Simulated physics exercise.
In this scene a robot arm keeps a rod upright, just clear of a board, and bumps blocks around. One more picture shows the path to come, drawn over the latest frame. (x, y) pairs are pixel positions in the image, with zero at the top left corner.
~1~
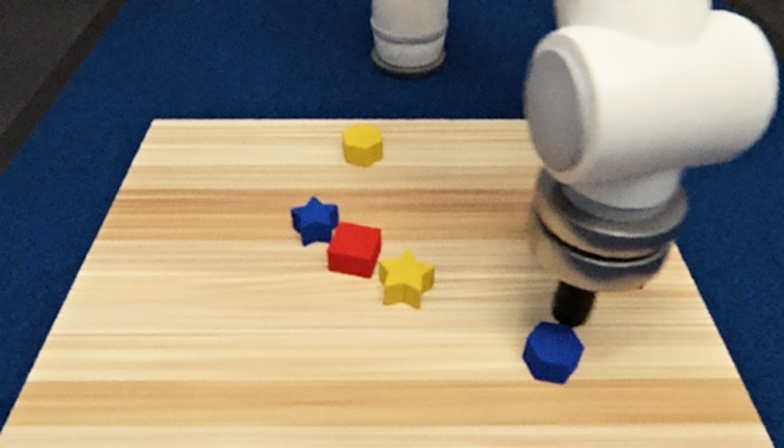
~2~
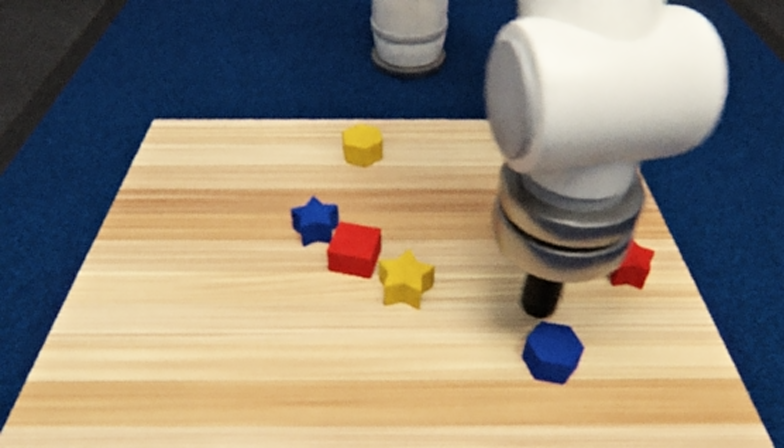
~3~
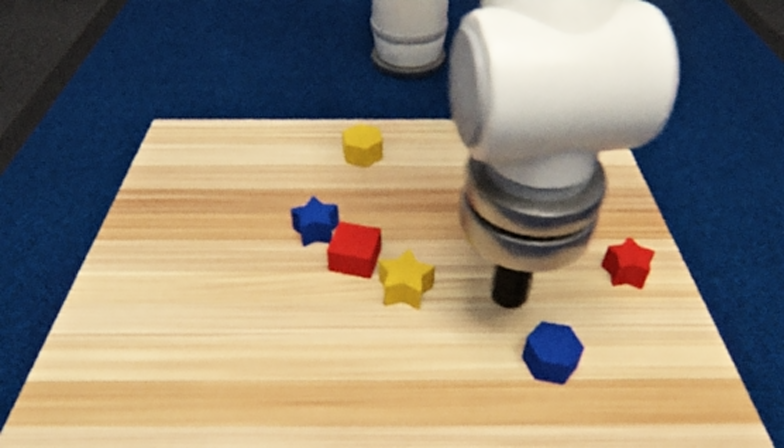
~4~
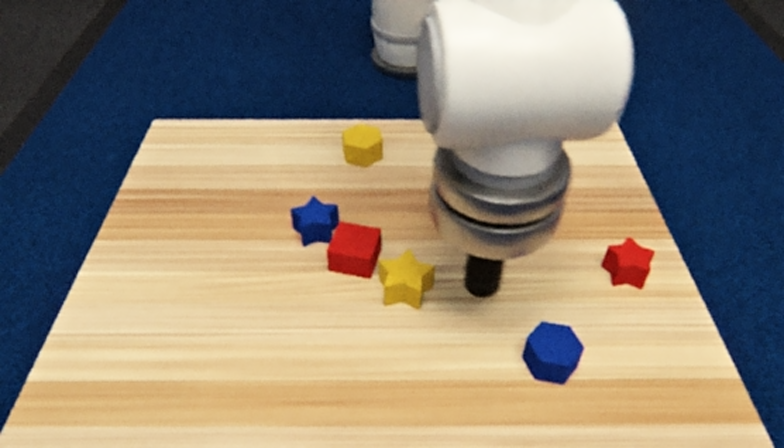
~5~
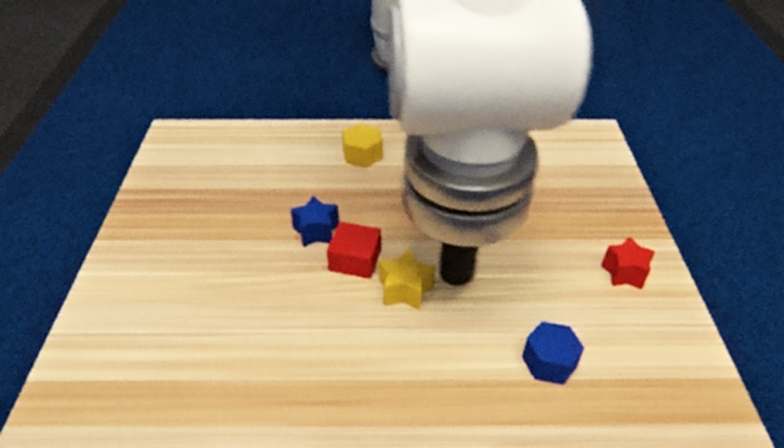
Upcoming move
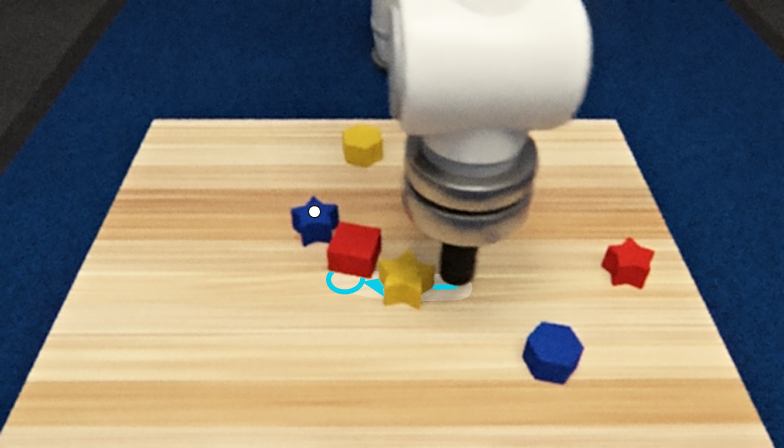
Above a wooden board, a robot arm moves its dark rod left toward the yellow star.
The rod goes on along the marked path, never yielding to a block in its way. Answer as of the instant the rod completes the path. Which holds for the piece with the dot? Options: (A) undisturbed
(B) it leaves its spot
Letter B.
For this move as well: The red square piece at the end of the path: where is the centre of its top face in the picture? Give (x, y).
Final place: (327, 232).
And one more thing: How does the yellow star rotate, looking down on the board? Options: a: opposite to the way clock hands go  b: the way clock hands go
Letter a.
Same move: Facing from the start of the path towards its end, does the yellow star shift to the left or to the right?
Left side.
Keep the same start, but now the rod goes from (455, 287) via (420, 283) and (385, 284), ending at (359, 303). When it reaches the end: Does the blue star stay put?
I believe so.
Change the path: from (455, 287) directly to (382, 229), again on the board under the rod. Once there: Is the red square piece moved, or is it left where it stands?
By the end it is where it was.
The line goes from (455, 287) via (399, 287), ending at (346, 279); the dot is on the blue star.
On the path given first. One third of the way, rod (417, 275); yellow star (371, 274).
Two thirds of the way, rod (379, 273); red square piece (337, 238), turned 55° clockwise; yellow star (337, 279), turned 30° anticlockwise.
At the end, rod (345, 266); blue star (309, 206); red square piece (327, 232), turned 65° clockwise; yellow star (319, 281), turned 75° anticlockwise.
